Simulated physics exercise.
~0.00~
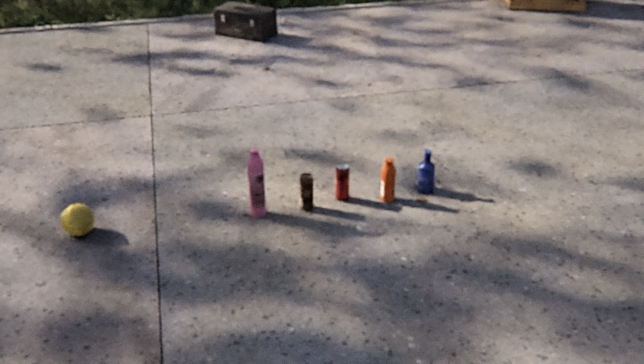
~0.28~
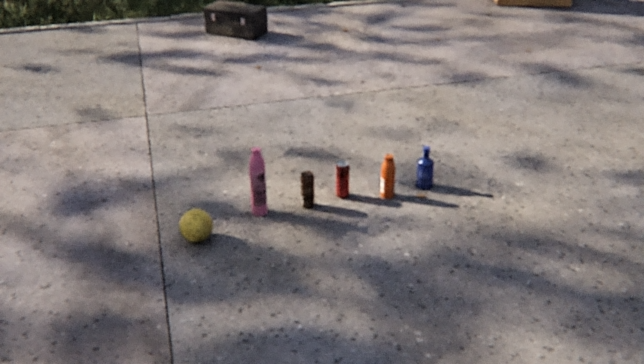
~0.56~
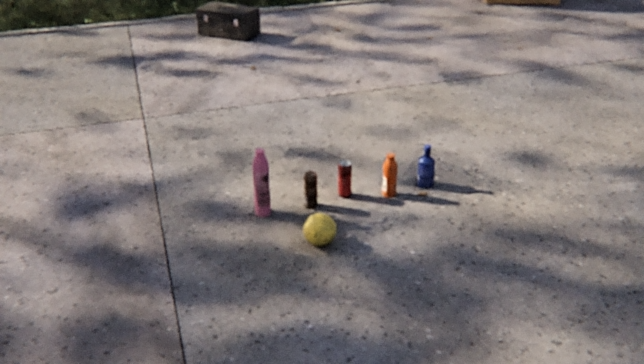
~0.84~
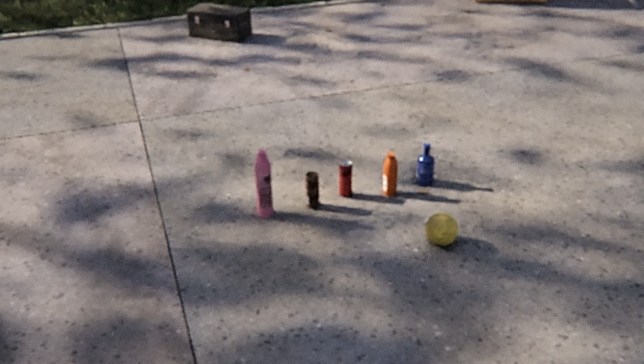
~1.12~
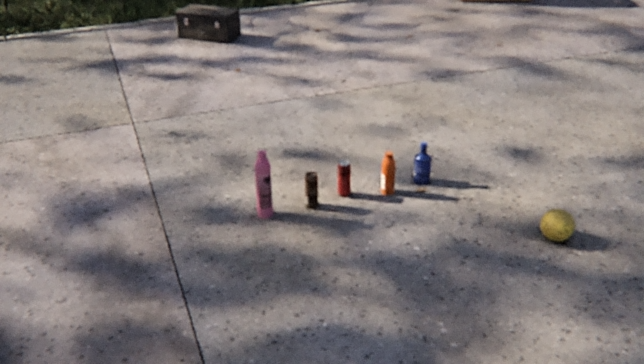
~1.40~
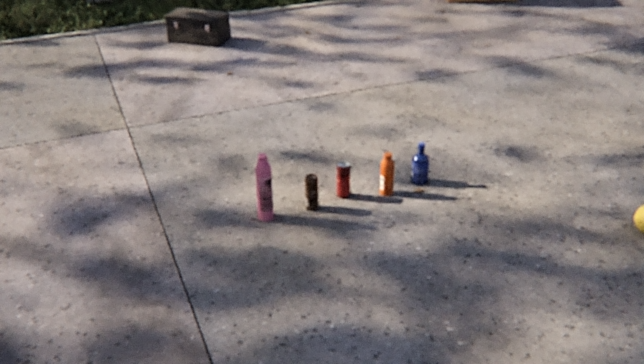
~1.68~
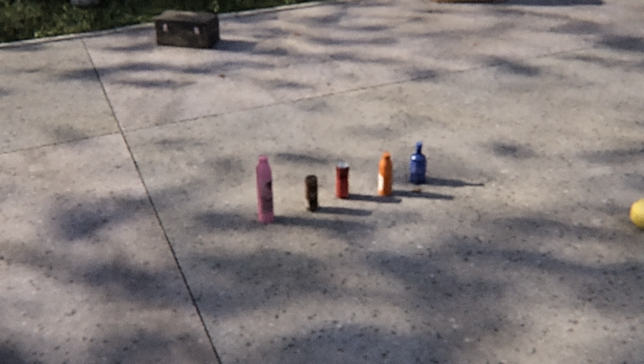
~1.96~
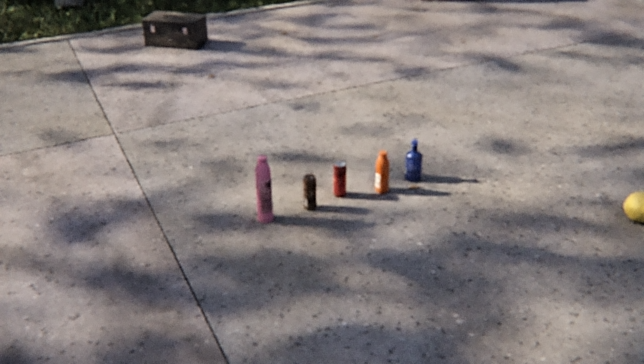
On sunlit pavement, a yellow ball rolls right in front of two cans and three bottles, leaving all five standing.
